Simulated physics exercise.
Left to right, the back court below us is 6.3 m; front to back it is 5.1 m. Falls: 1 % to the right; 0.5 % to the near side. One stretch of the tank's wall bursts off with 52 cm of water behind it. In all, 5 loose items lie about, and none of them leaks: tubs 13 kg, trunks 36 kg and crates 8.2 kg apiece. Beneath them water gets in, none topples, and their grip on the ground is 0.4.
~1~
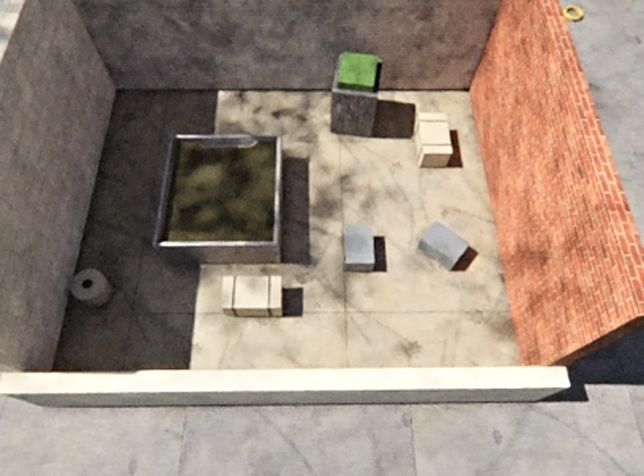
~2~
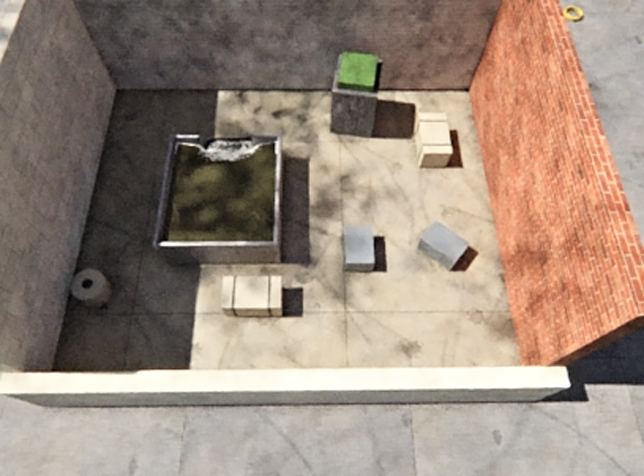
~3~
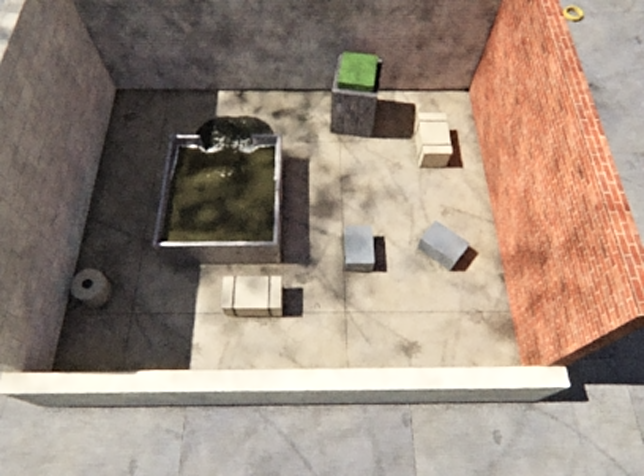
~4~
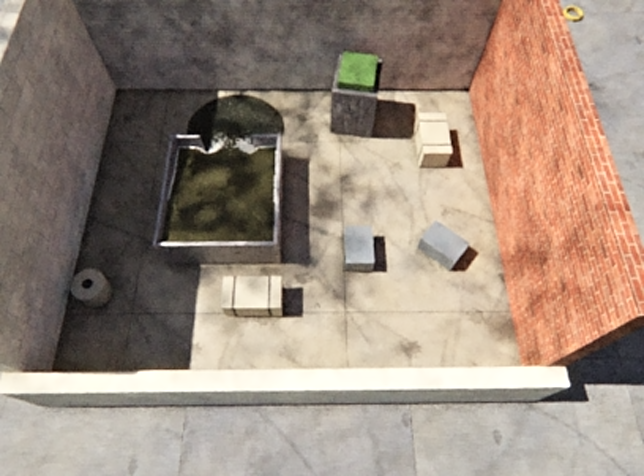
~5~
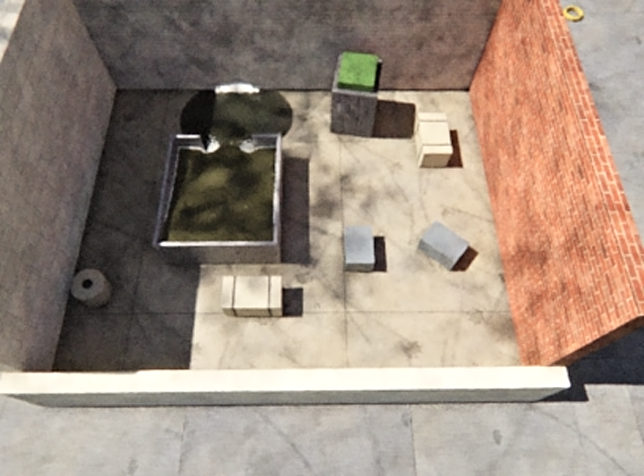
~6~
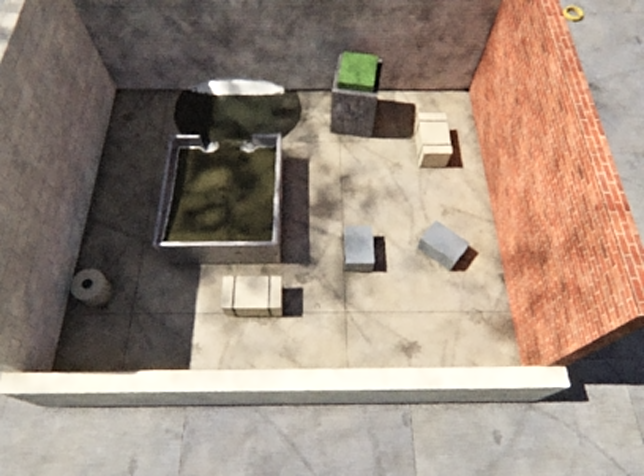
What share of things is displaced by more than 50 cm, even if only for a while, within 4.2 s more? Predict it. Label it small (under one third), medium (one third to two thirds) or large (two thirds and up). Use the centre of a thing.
Small.
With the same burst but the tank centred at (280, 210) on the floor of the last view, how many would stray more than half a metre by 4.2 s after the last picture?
Count: 0.
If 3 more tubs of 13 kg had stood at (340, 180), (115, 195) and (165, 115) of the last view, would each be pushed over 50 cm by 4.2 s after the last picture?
In turn: Short of it, over, past it.
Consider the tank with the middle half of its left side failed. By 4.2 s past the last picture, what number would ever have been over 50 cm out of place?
Result: 1 of them.
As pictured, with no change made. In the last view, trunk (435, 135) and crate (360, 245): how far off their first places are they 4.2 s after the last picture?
Going in order, that's 0 cm for one and 0 cm for the other.
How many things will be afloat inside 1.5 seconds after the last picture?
The count is 0.
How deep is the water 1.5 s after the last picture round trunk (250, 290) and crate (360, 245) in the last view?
Depth approx. 0 cm / 0 cm.
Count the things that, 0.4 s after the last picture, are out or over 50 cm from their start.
Count: 0.
Then, 0.4 s after the last picture 0 of 5 are over 50 cm from their spots; 0 afloat.
Then, 1.5 s after the last picture 0 of 5 are over 50 cm from their spots; 0 afloat.
Then, 2.8 s after the last picture 0 of 5 are over 50 cm from their spots; 0 afloat.
Then, 4.2 s after the last picture 0 of 5 are over 50 cm from their spots, and 0 have been at some point; 0 afloat.
